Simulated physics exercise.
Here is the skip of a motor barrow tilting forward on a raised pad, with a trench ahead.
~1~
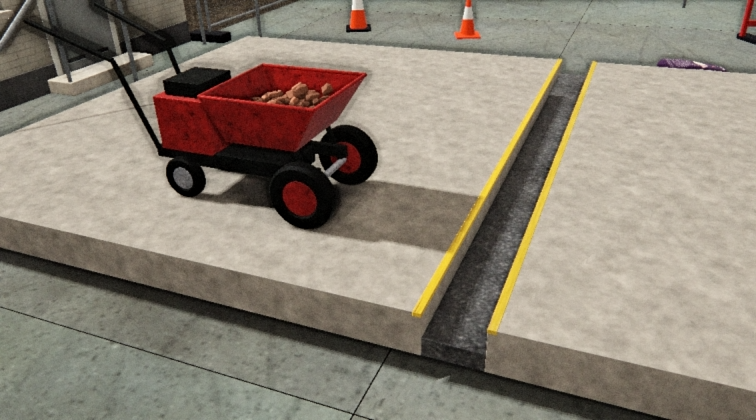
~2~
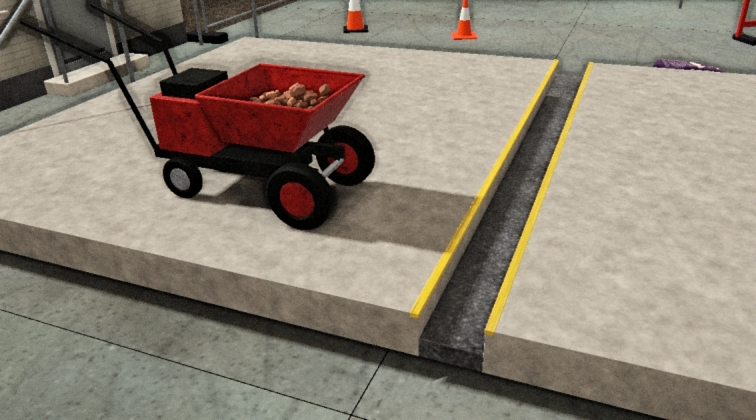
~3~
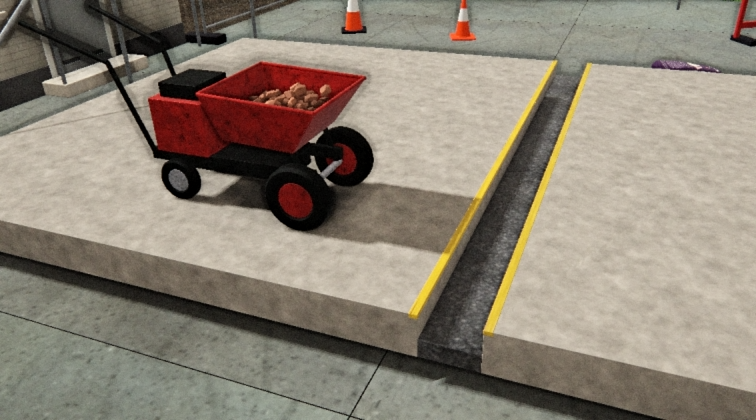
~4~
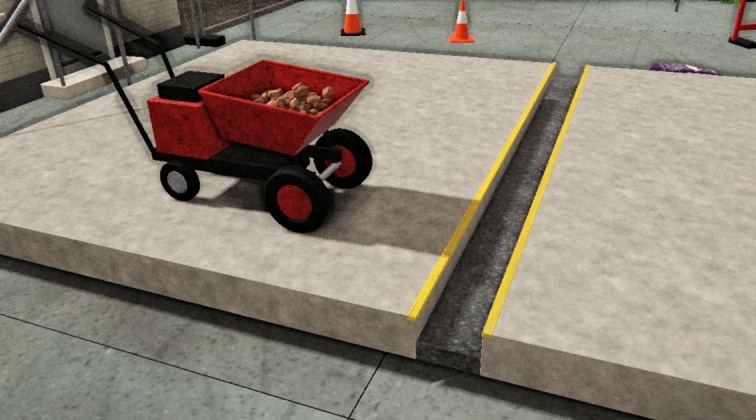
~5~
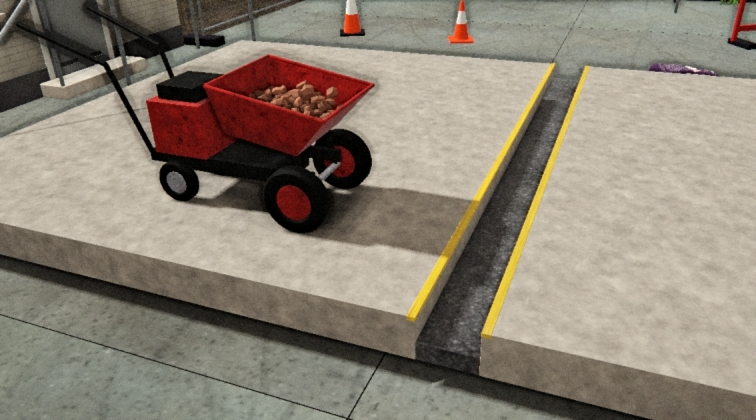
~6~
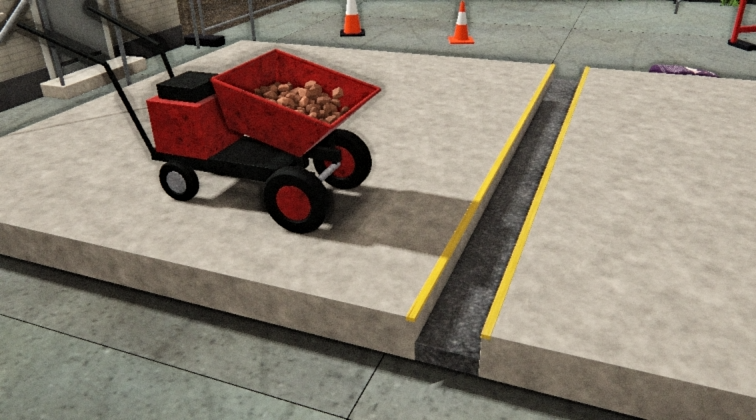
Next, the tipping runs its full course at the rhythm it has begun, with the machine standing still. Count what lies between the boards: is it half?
In the trench: Only the smaller part.
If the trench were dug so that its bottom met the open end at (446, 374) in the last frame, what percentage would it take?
Near 20 %.
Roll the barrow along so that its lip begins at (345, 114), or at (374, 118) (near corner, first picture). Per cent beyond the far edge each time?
First some 0, then 0 per cent.
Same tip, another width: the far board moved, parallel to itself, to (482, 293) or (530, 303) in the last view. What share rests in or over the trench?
Roughly 20 per cent, and 20 per cent.
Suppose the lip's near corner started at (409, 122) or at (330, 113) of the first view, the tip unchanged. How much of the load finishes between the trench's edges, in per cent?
Near 60 % and 50 %.
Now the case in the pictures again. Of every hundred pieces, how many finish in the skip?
It comes to 10 per cent or so.
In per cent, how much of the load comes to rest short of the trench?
Roughly 70 in a hundred.
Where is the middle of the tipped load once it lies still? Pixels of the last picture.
Roughly at (437, 222).
Soon after the last picture, skip tipped steeply; all in the skip.
A little later, skip tipped right over; nearly all in the skip; a small part short of the trench.
Later still, skip tipped right over; a small part in the skip; about two thirds short of the trench; about a quarter in or heaped over the trench.
At rest, skip tipped right over; a small part in the skip; about two thirds short of the trench; about a quarter in or heaped over the trench; none beyond it.
